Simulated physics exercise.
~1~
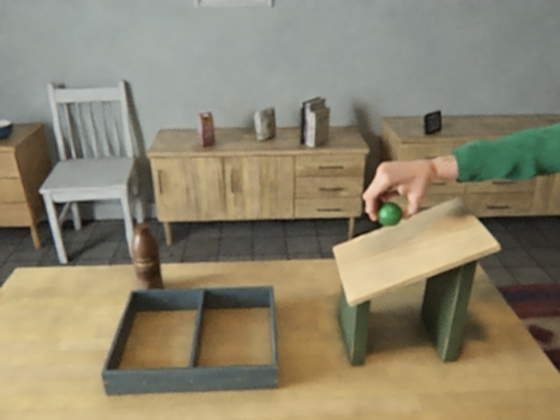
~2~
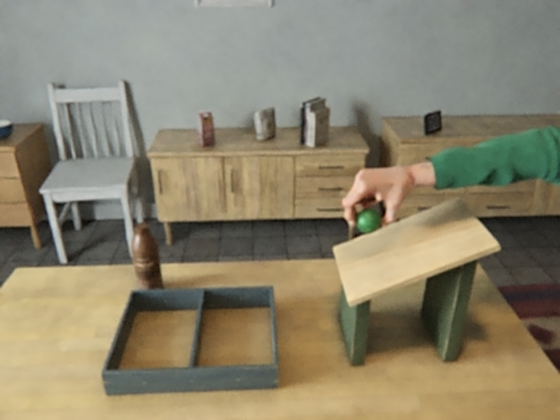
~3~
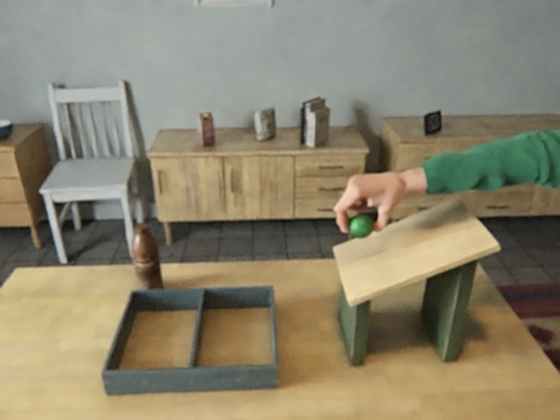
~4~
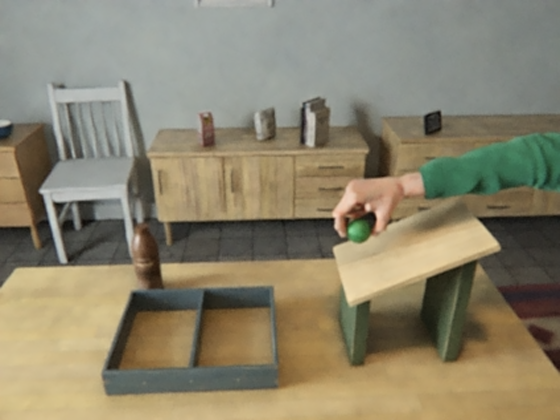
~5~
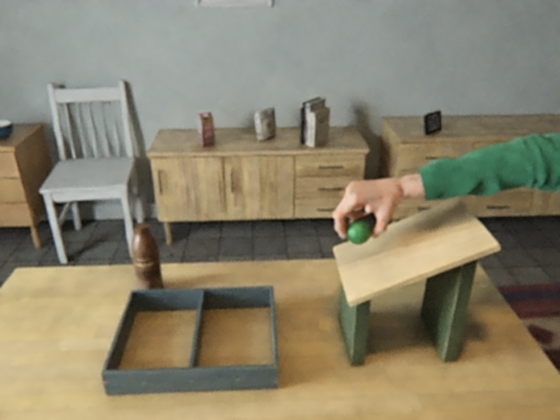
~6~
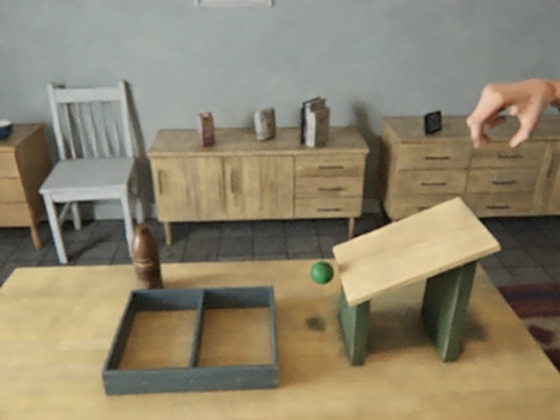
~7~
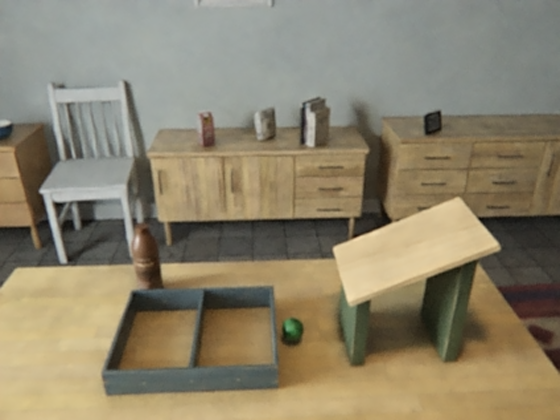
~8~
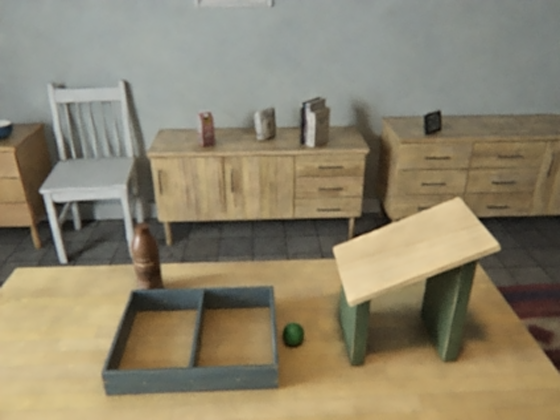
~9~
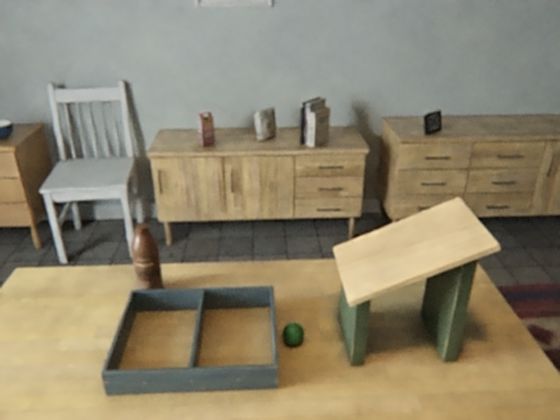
To begin with, a hand in a green sleeve holds a green ball over a slanted board, with a dark tray of two bays to the left and a brown bottle standing behind it. The hand carries the ball left and down toward the board's low edge, where it pauses. It then lets go and draws back to the right as the ball drops off past the edge. The ball lands on the table and comes to rest between the tray and the board, outside both bays, while the bottle stays standing in its place.
